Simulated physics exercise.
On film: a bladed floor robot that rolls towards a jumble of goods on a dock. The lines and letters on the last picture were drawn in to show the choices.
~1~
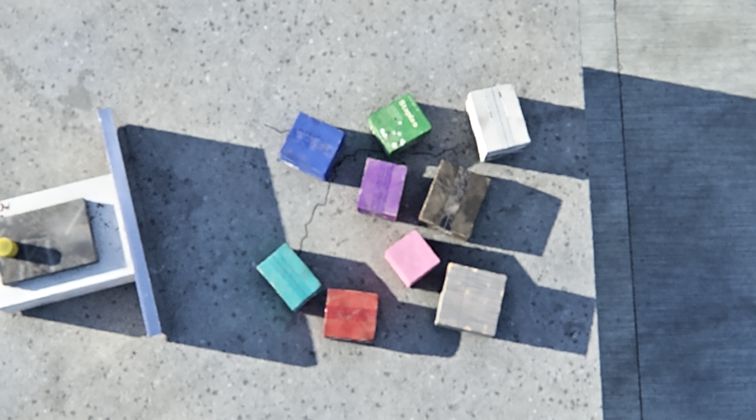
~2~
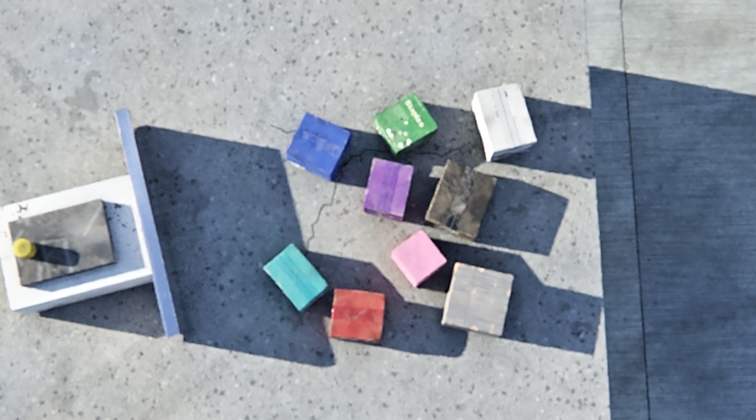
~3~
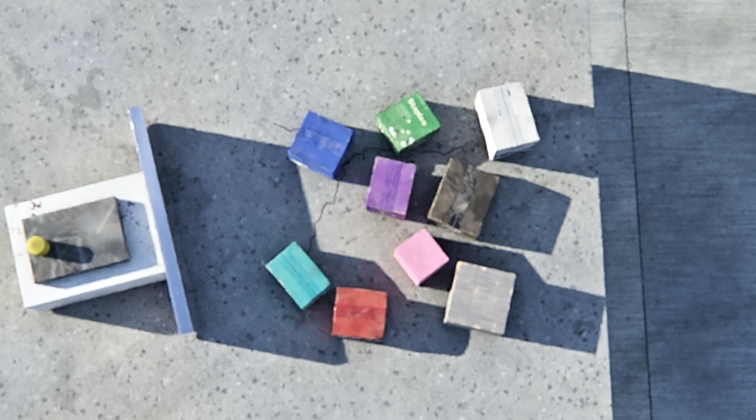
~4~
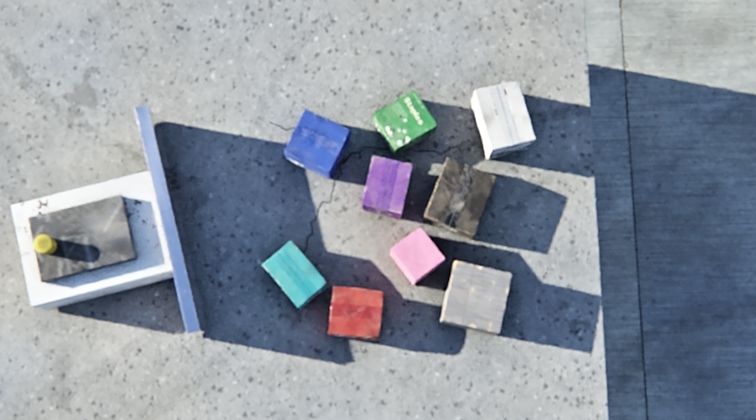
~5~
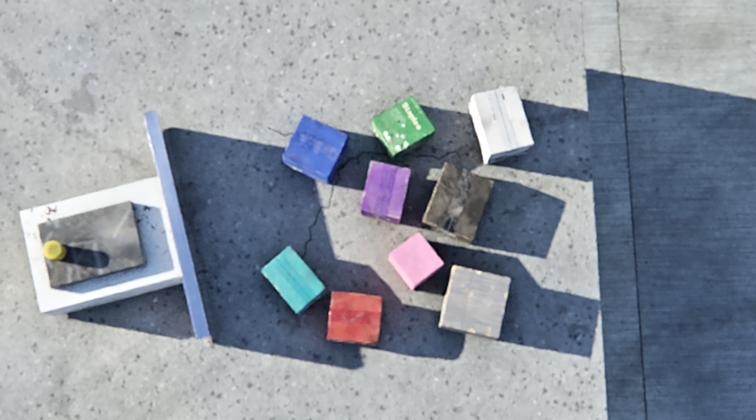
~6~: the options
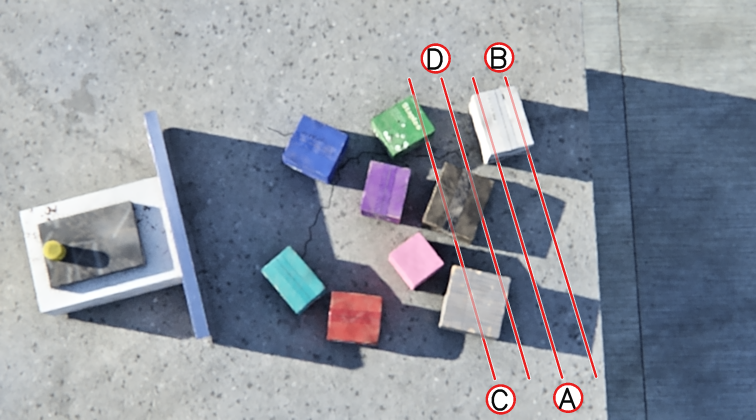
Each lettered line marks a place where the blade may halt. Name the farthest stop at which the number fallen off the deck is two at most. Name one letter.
No third one falls up to A.
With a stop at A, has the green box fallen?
By then, no.
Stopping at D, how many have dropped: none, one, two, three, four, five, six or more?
By then, none.
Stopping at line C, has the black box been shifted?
Yes.
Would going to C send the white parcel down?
No.
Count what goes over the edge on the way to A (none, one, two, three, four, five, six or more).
Two.
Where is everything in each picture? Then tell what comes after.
The first frame shows white parcel (497, 122); turquoise parcel (291, 278); grey crate (470, 301).
The second frame shows robot (70, 240); red parcel (358, 316).
The third frame shows robot (83, 237); pink crate (421, 257).
The fourth frame shows robot (90, 236); blue box (318, 145).
The fifth frame shows robot (99, 242); white parcel (501, 125); turquoise parcel (295, 281); grey crate (474, 304).
On the copy, A at (517, 224); B at (550, 223); C at (451, 225); D at (484, 224).
On A. First, robot (224, 239); red parcel (370, 324); blue box (324, 148).
Then, robot (347, 237); grey crate (540, 301); white parcel (525, 124).
Finally, robot (443, 235); white parcel over the edge; grey crate over the edge; two fallen.
By contrast, B drops six; C is within the limit but short; D is within the limit but short.
